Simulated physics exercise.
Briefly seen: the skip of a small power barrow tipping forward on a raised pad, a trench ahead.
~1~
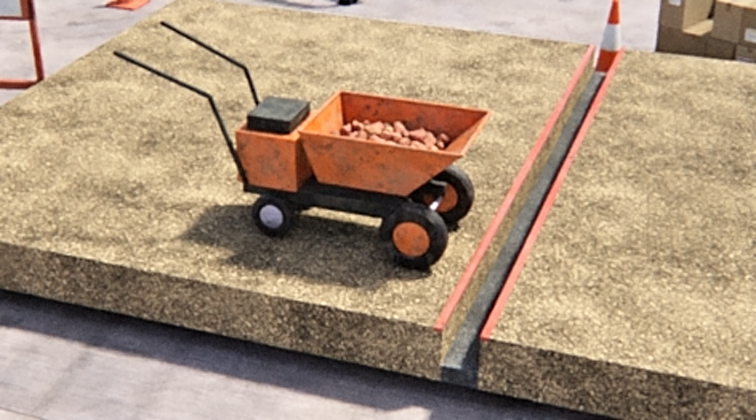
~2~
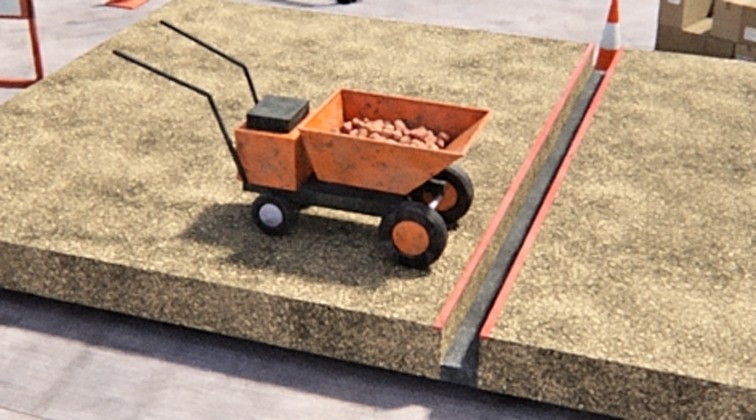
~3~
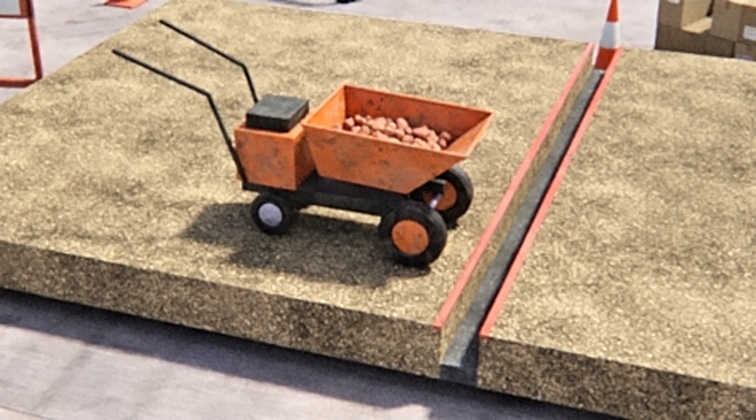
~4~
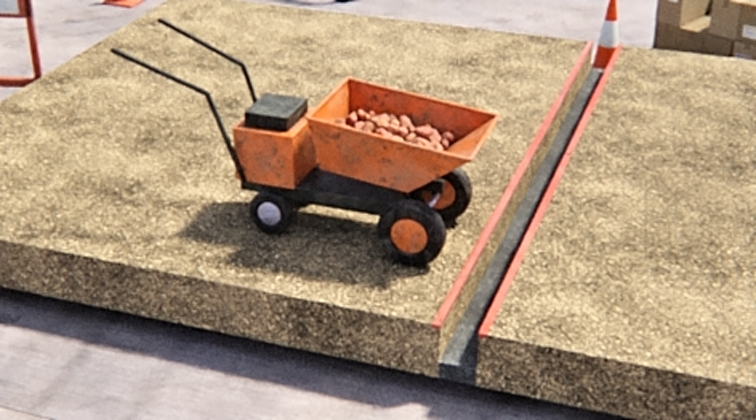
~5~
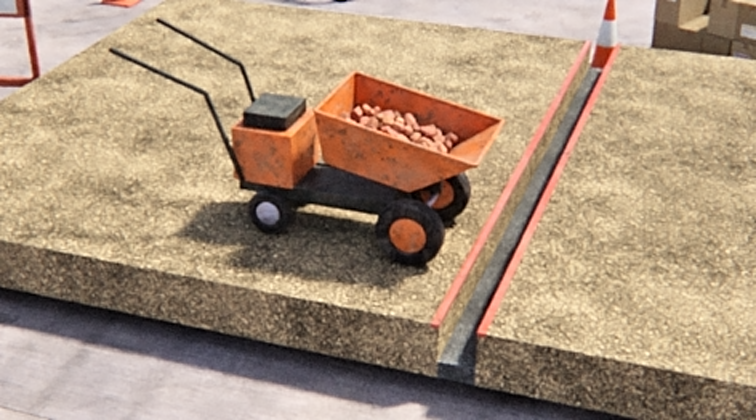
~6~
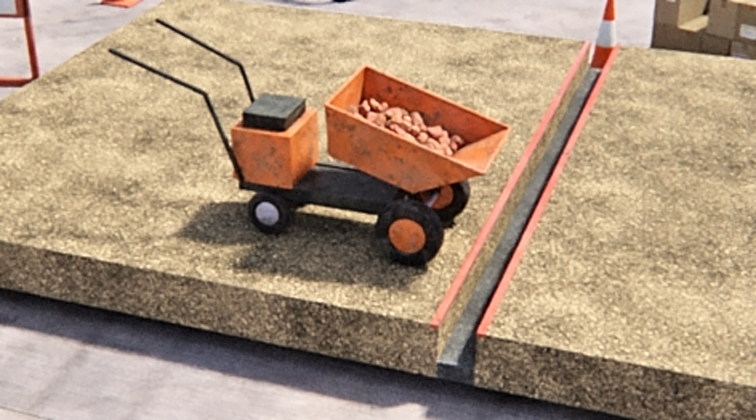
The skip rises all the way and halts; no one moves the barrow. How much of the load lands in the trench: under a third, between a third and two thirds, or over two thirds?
Watching it, what goes in is not a full third of the load.
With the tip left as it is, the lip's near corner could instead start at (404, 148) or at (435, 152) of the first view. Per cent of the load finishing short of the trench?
I'd put it at around 0 percent the first time and 0 percent the second.
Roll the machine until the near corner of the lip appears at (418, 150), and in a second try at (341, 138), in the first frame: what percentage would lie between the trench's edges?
Around 80 % the first time and around 20 % the second.
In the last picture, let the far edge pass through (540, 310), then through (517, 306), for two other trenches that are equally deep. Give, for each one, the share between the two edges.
You'd get 80 in a hundred the first time and 10 in a hundred the second.
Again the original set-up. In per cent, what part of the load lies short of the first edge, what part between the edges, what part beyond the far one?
Roughly: Short 0, between 0, beyond 70 per cent.
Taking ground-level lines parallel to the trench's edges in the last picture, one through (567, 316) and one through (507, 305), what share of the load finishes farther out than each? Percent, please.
Around 20 in a hundred for the first, 70 in a hundred for the second.
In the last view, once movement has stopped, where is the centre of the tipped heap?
Close to (566, 260) in the last picture.
Soon, skip tipped steeply; all in the skip.
A while on, skip tipped right over; most in the skip; about a quarter beyond it.
Towards the end, skip tipped right over; about a third in the skip; about two thirds beyond it.
Finally, skip tipped right over; about a third in the skip; none in or heaped over the trench; about two thirds beyond it.
